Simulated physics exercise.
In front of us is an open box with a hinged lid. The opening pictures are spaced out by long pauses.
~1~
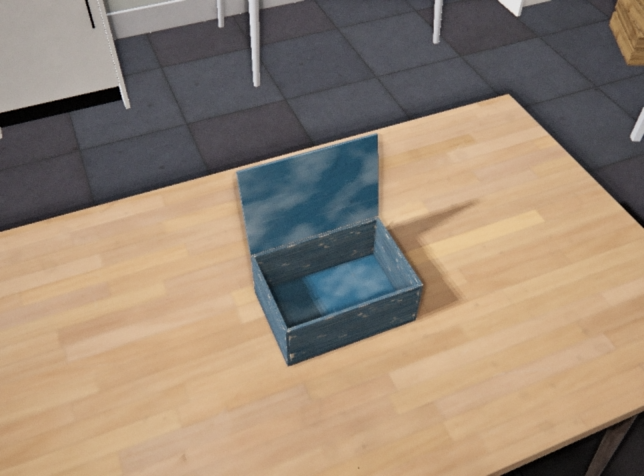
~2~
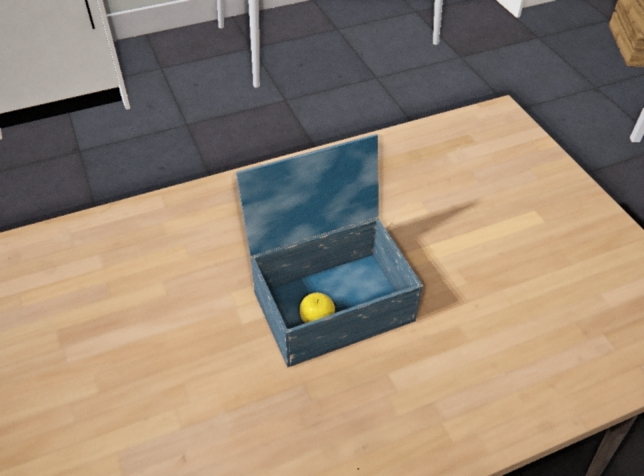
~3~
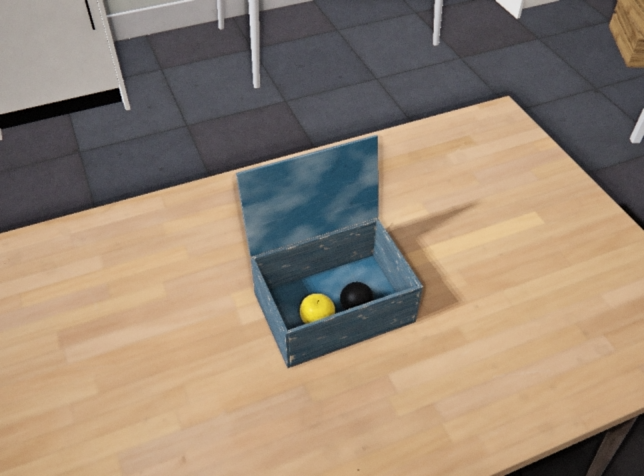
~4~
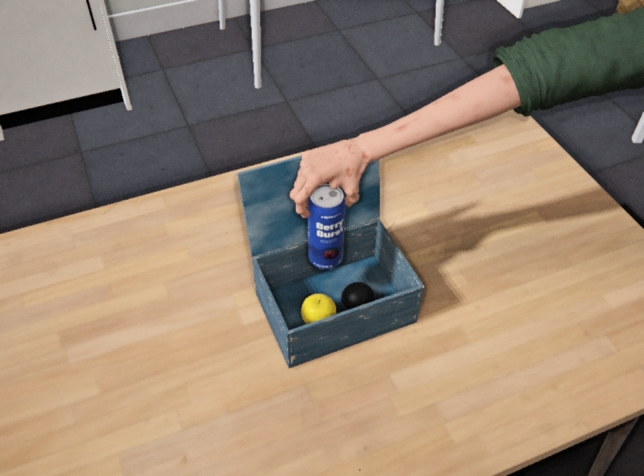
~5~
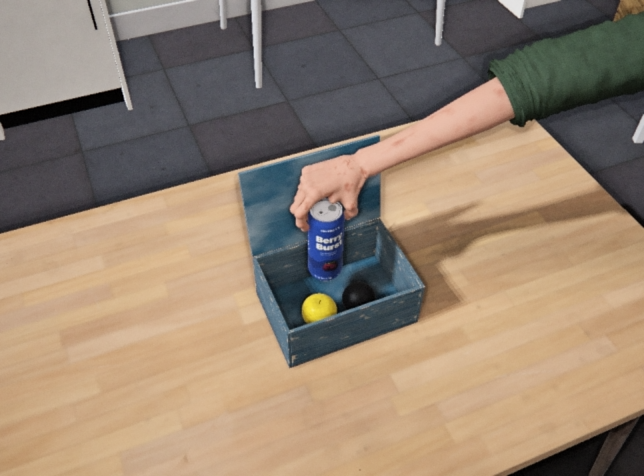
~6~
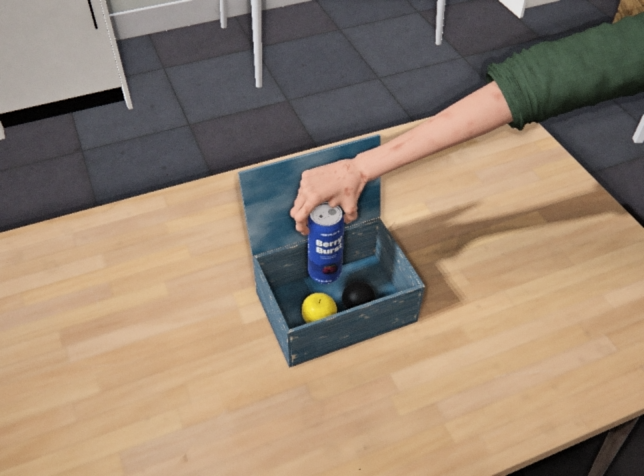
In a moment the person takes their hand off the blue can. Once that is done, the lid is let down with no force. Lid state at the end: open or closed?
I'd say the lid ends up open there.
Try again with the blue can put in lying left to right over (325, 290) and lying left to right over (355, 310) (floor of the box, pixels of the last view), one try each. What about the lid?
First, it comes fully down; second, it comes fully down.
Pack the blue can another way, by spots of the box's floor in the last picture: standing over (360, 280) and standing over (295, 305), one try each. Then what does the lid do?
First try: The lid stays propped open; second try: The lid stays propped open.
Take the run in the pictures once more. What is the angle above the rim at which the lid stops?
The lid sits around 20° above the rim.
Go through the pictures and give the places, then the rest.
In the first frame, the last thing is not in view yet.
In the second frame, the last thing is not in view yet.
In the third frame, the last thing is not in view yet.
The fourth frame shows on its way; blue can (326, 229).
The fifth frame shows on its way; blue can (326, 242).
The sixth frame shows in place under the hand; blue can (326, 245).
Then, 0.40 s past the last view, blue can rocked 3° from its first pose near (327, 263); yellow apple displaced a little.
Then, 1.30 s past the last view, lid 77° above the rim; blue can displaced about its own width near (328, 261); yellow apple displaced a little.
Then, 1.80 s past the last view, lid 50° above the rim; blue can rocked 16° from its first pose near (333, 268); yellow apple displaced about its own width.
Then, 2.10 s past the last view, lid 22° above the rim; blue can rocked 43° from its first pose near (341, 287); yellow apple displaced about its own width; black ball displaced a little.
Finally, lid 22° above the rim; down or leaning hard in the box, blue can; moved from the start, yellow apple and black ball. Final places as the last picture's camera would see them, blue can near (341, 287).
